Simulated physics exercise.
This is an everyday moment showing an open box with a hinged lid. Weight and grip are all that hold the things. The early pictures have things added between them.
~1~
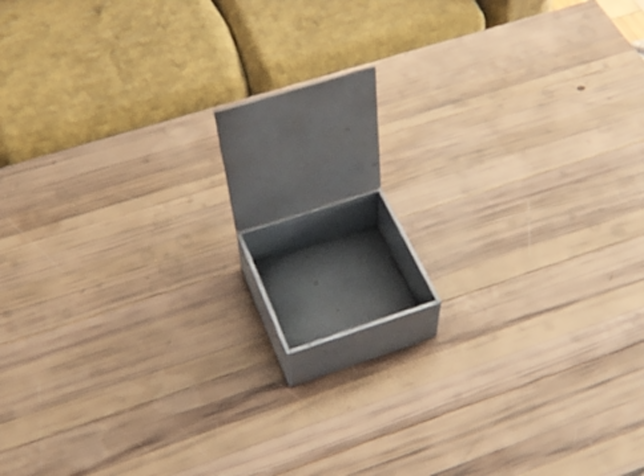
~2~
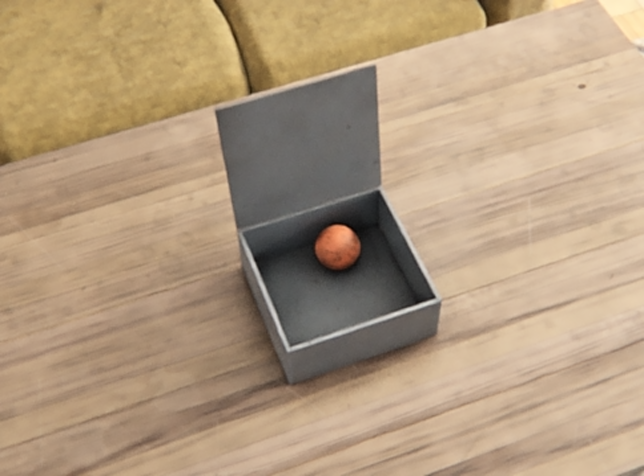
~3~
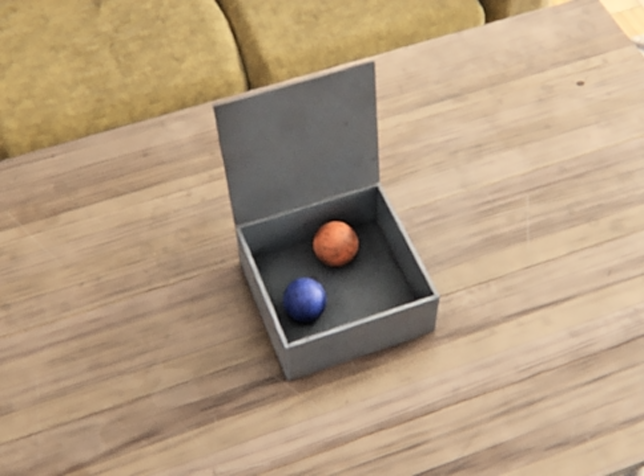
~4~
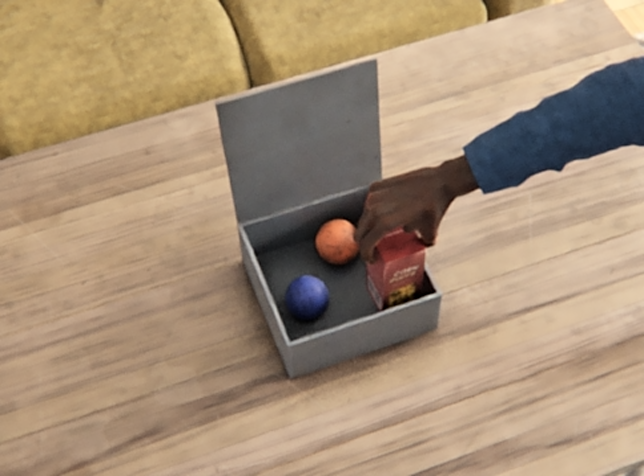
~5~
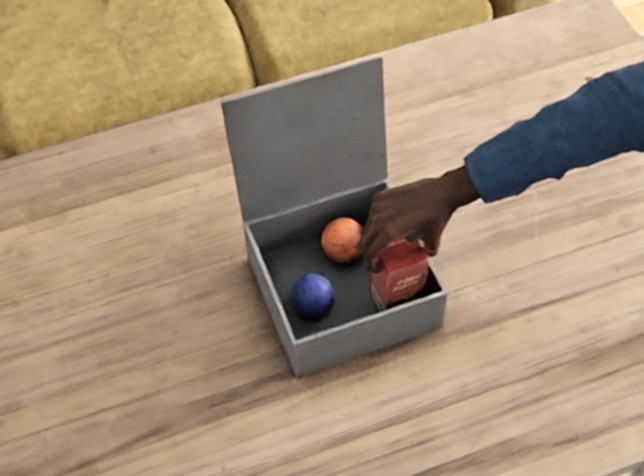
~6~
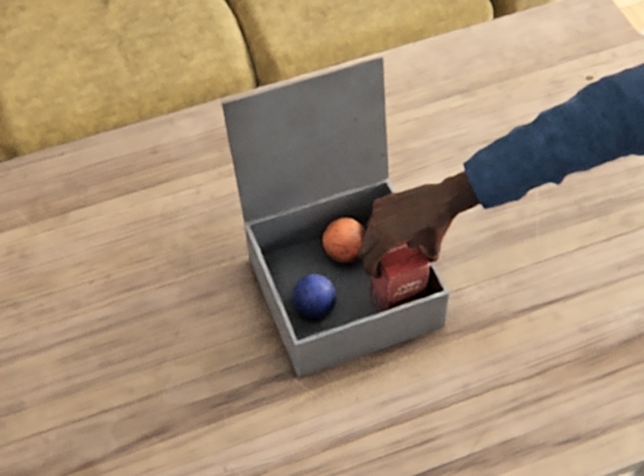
On a wooden table, an open grey box sat empty, then an orange ball and a blue ball appeared inside, and a hand lowered a red carton into the right side, still holding it.
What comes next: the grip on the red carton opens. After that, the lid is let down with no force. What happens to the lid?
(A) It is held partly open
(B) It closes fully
Answer: A.
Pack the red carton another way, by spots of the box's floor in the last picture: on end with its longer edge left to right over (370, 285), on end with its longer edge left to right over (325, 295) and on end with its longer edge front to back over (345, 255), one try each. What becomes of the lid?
First try: It stays ajar; second try: It sits on the rim; third try: It will not close.
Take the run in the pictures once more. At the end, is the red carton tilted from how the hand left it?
The red carton keeps its pose.
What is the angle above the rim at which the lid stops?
The lid sits around 20° above the rim.
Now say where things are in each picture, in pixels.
In the first frame, the last thing is not in view yet.
In the second frame, the last thing is not in view yet; orange ball (338, 248).
In the third frame, the last thing is not in view yet; orange ball (336, 244).
In the fourth frame, still above its spot; red carton (395, 269); orange ball (338, 242).
In the fifth frame, still above its spot; red carton (398, 278); orange ball (344, 240).
In the sixth frame, put in, still held; red carton (399, 283); orange ball (345, 240).
Then, 1.40 s after the last picture, lid 72° above the rim.
Then, 1.90 s after the last picture, lid 36° above the rim.
At rest, lid 22° above the rim; all 3 in place. Seen from the same camera at the end, red carton near (399, 283).
